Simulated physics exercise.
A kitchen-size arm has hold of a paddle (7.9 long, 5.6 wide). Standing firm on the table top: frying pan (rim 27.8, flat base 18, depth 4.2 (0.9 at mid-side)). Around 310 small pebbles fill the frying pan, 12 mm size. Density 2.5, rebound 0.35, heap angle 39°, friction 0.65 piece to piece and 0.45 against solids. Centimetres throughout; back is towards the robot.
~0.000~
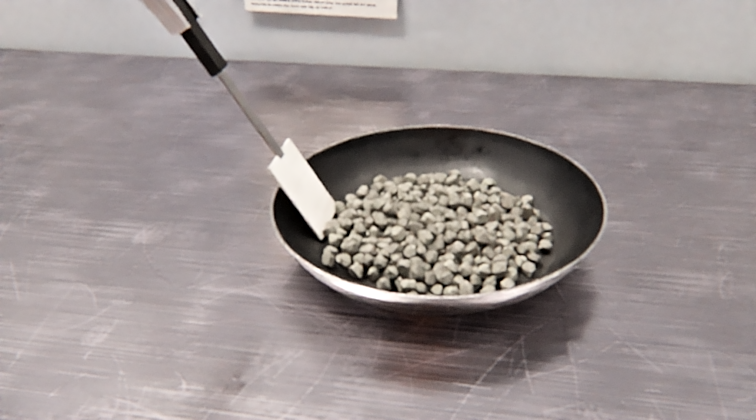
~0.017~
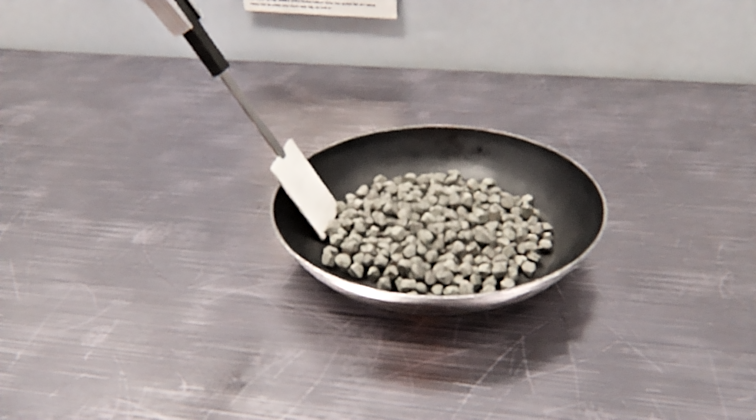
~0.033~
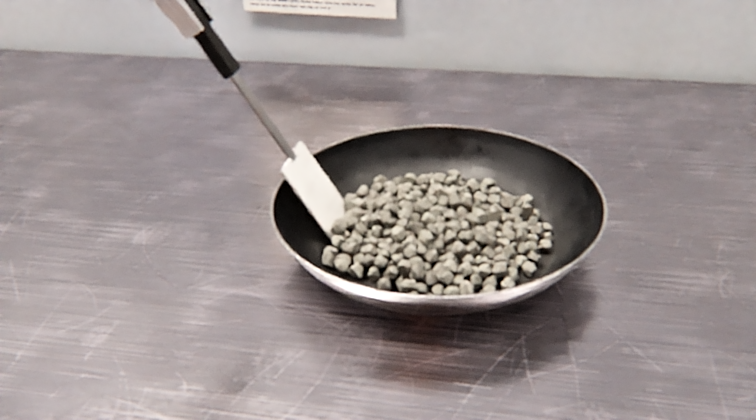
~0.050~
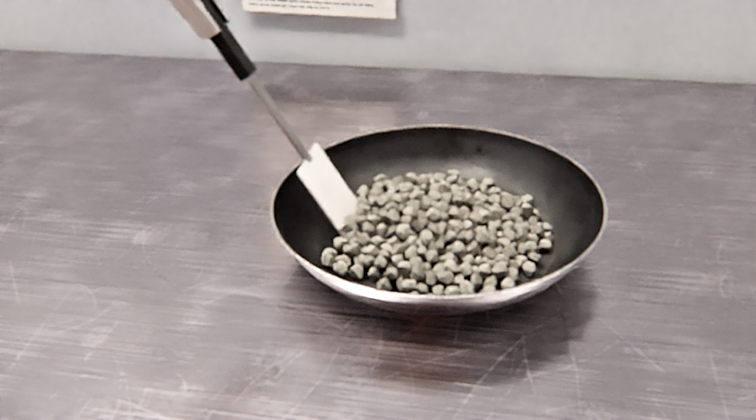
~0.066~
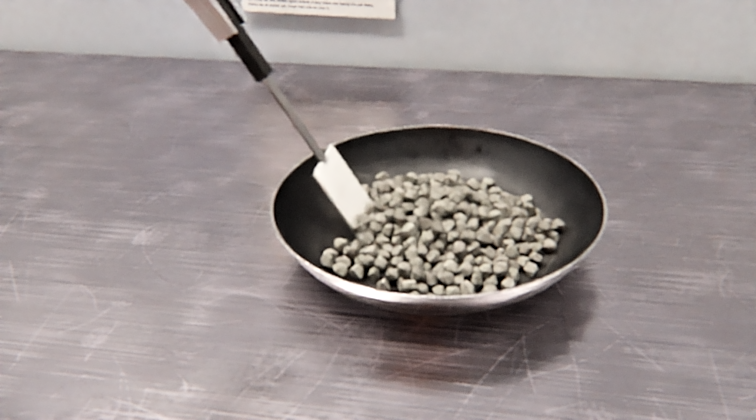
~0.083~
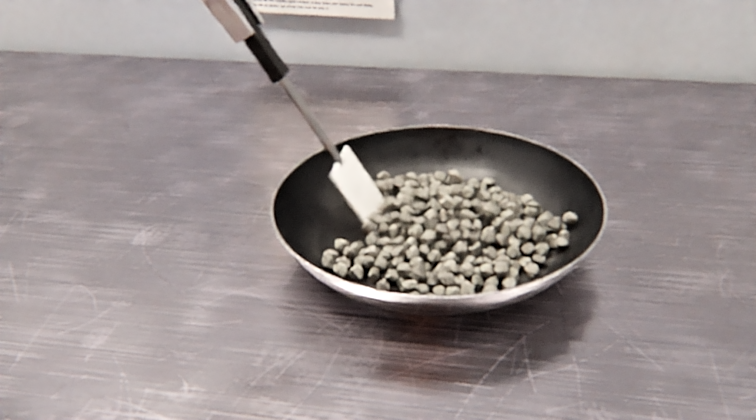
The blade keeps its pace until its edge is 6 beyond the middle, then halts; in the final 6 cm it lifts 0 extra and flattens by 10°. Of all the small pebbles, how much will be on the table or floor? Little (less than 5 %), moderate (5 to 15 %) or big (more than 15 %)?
A little share, less than 5 %, ends on the table or floor.
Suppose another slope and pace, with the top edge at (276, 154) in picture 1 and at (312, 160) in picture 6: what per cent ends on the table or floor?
About 0 per cent.
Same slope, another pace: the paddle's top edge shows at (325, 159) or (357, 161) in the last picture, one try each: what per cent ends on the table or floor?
About 0 and 0 per cent.
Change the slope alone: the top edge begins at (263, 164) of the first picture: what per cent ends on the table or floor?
Some 0 per cent.
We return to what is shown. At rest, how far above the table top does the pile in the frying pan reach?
Roughly 5.0 cm.
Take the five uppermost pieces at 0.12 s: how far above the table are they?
About 4 cm.
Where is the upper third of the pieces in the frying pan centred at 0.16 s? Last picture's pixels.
Around (499, 223).
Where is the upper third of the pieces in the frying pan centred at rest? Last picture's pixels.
At about (542, 223).
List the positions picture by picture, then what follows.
The paddle top edge at (279, 153), sloping 59°; upper third of the load around (431, 224), from x 330 to 545, top at y 175; 313 in the frying pan, in the first picture.
The paddle top edge at (281, 154), sloping 59°; upper third of the load around (431, 224), from x 330 to 545, top at y 175, in the second picture.
The paddle top edge at (291, 156), sloping 59°; upper third of the load around (431, 223), from x 330 to 545, top at y 175, in the third picture.
The paddle top edge at (307, 158), sloping 59°; upper third of the load around (425, 218), from x 330 to 545, top at y 175, in the fourth picture.
The paddle top edge at (323, 159), sloping 59°; upper third of the load around (435, 218), from x 330 to 555, top at y 175, in the fifth picture.
The paddle top edge at (339, 160), sloping 59°; upper third of the load around (442, 217), from x 330 to 570, top at y 175; 313 in the frying pan, in the sixth picture.
After 0.12 s, sloping 59°, highest piece 5 above the table; 313 in the frying pan.
After 0.16 s, sloping 55°, highest piece 4 above the table; 313 in the frying pan.
After 0.38 s, sloping 49°, highest piece 5 above the table; 312 in the frying pan, 1 on the table or floor.
After 1.43 s, sloping 49°, highest piece 5 above the table; 312 in the frying pan, 1 on the table or floor.
In the end, 312 in the frying pan, 1 on the table or floor. That is 0 % on the table or floor.
